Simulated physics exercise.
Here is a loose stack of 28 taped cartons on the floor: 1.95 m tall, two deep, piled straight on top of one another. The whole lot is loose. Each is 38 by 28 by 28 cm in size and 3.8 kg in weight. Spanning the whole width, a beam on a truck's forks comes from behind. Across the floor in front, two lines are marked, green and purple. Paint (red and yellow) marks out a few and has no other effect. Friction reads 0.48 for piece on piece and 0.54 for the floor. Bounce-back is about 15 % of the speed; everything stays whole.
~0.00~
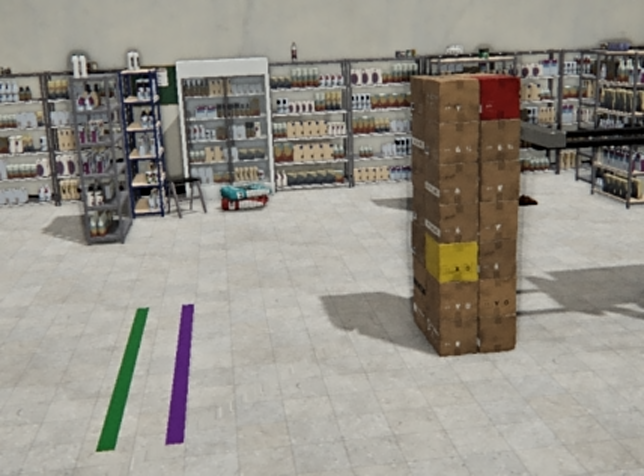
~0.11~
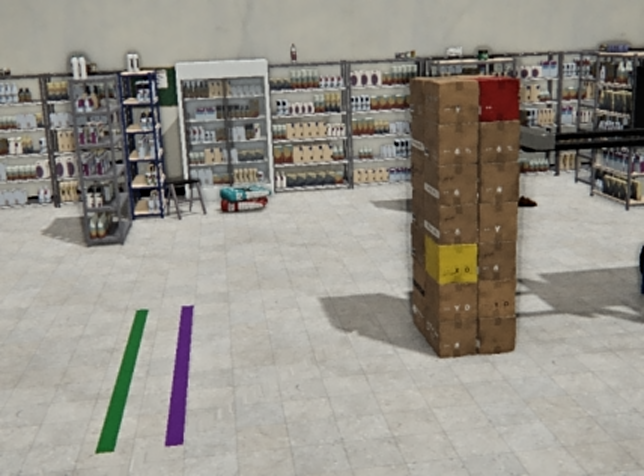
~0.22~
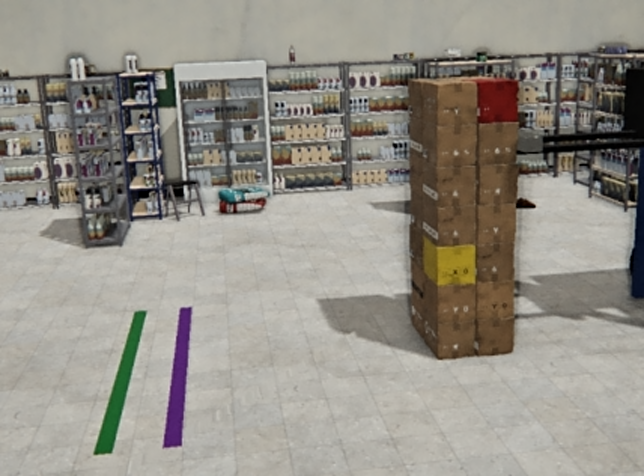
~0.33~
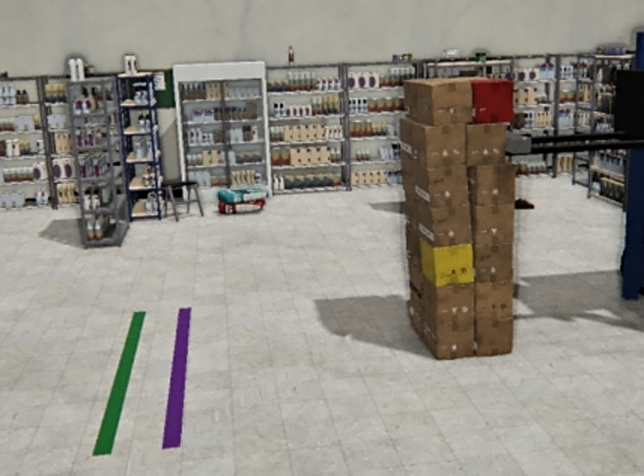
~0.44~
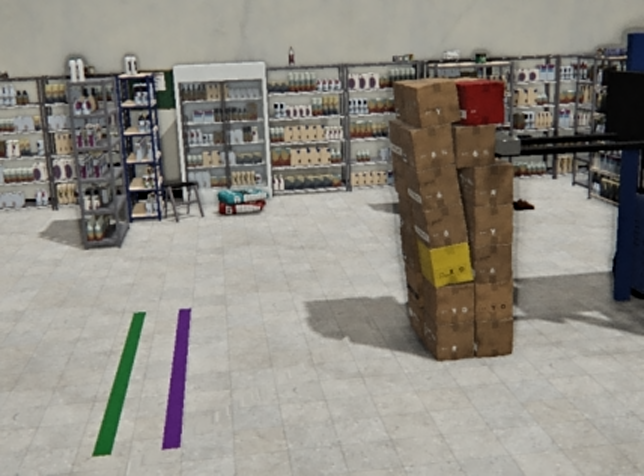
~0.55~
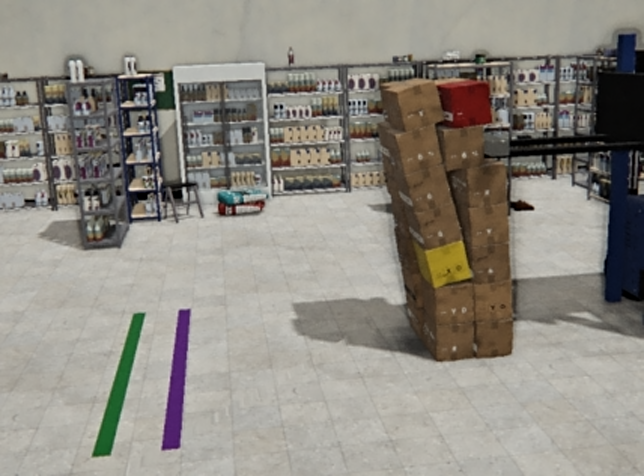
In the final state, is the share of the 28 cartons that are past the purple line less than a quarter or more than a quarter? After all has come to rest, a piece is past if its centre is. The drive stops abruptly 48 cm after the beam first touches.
The share is less than a quarter.
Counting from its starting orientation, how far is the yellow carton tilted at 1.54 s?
Measured against how it began, the tilt is near 90 degrees.
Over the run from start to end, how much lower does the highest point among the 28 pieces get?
110 cm.
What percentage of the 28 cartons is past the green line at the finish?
About 5 percent of them.
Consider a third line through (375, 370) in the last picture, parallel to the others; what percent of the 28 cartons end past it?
55 per cent, give or take.
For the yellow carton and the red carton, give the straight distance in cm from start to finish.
So yellow shifts 70 cm, while red shifts 220 cm.
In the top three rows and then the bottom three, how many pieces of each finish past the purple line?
3, then 0.
After 1.04 s, none of the 28 cartons past the purple line, 24 disturbed; yellow carton leaning 52°; red carton leaning 51°, 19 cm lower.
After 1.54 s, none of the 28 cartons past the purple line, 24 disturbed; red carton upside down; yellow carton on its side.
At rest (3.4 s), 3 of the 28 cartons past the purple line; red carton upside down; yellow carton on its side. That is 11 per cent. As the last picture would show them, middles, red carton near (251, 317), yellow carton near (392, 339).
